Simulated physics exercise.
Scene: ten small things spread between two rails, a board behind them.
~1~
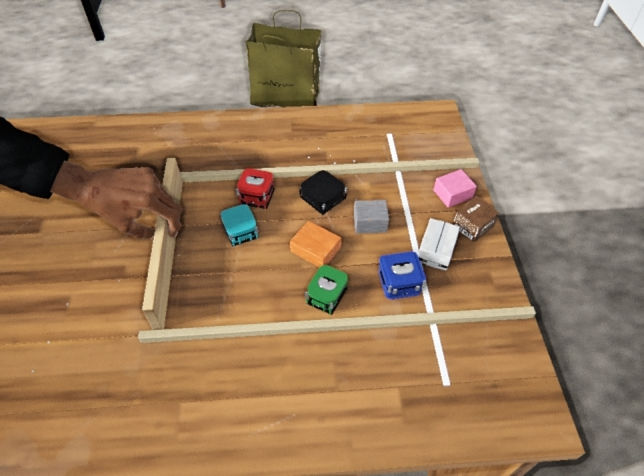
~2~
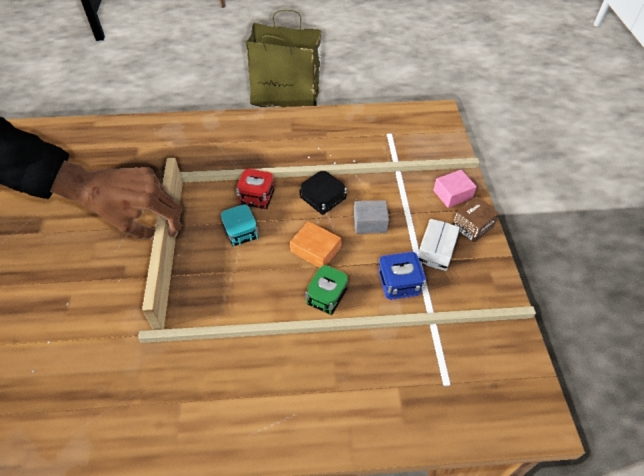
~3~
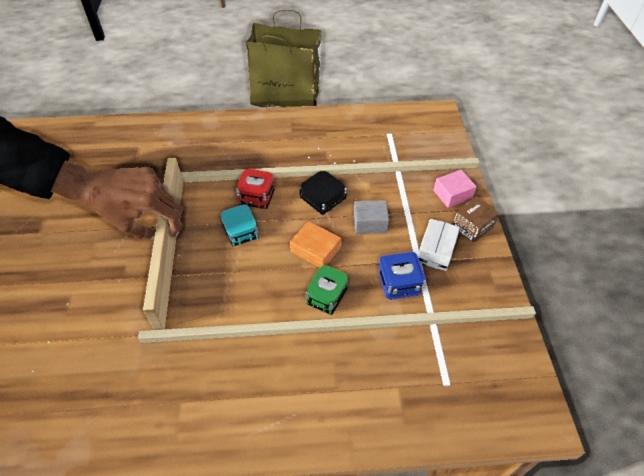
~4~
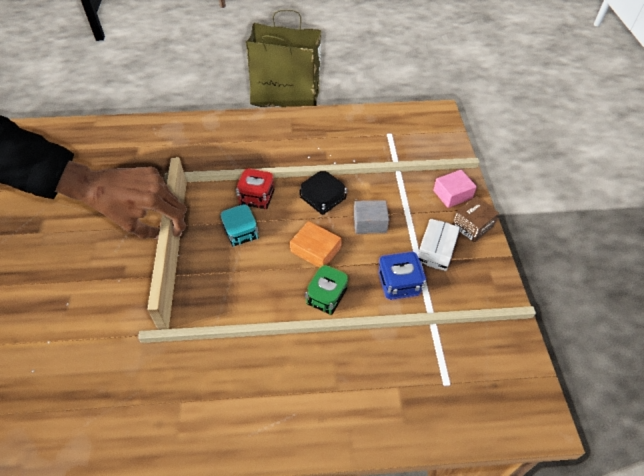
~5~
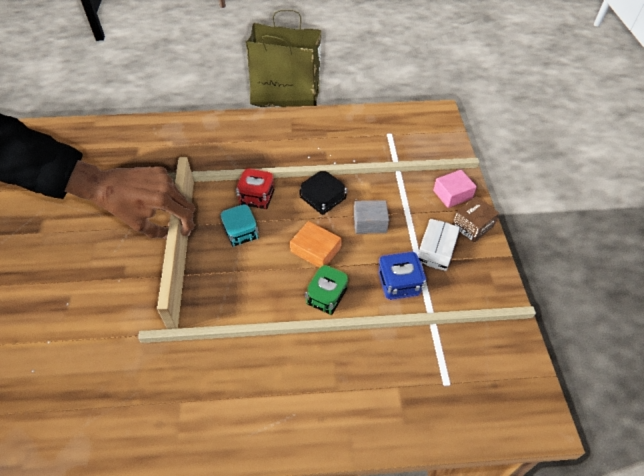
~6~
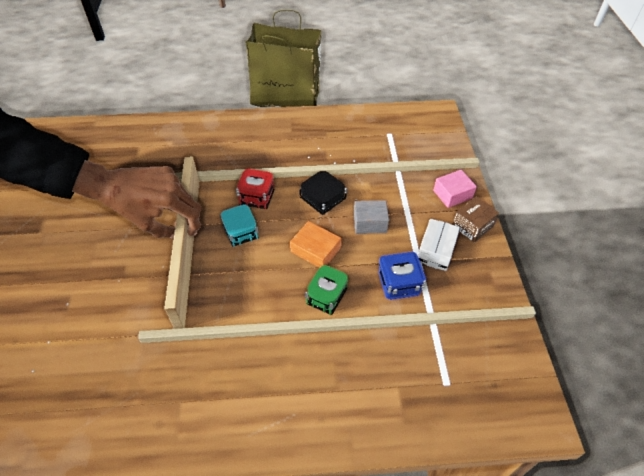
A hand held a wooden board upright between two rails on a table scattered with small colourful boxes and cases, stayed still at first, then slid the board slightly right while the boxes stayed put.
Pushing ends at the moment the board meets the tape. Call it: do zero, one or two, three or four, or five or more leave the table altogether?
Zero.
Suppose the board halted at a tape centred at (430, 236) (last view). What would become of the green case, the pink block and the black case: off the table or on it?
Green case stays put, pink block goes off, black case stays put.
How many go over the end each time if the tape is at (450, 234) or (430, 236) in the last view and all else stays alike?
Down on the floor: 2 and 2.
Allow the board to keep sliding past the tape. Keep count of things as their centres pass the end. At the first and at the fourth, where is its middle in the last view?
I'd put the first at about (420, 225) and the next at about (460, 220).
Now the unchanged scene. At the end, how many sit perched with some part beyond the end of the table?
The count is 2.
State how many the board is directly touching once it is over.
In contact: 4.
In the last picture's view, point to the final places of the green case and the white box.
You'll find the green case at roughly (440, 281) and the white box at roughly (464, 240).
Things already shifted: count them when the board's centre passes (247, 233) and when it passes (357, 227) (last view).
By the first moment it's 2, by the second it's 7.
Soon after, none off yet; brown box at rest near (475, 219); pink block at rest near (455, 188); white box at rest near (438, 245).
At rest, the number that fall off is zero.
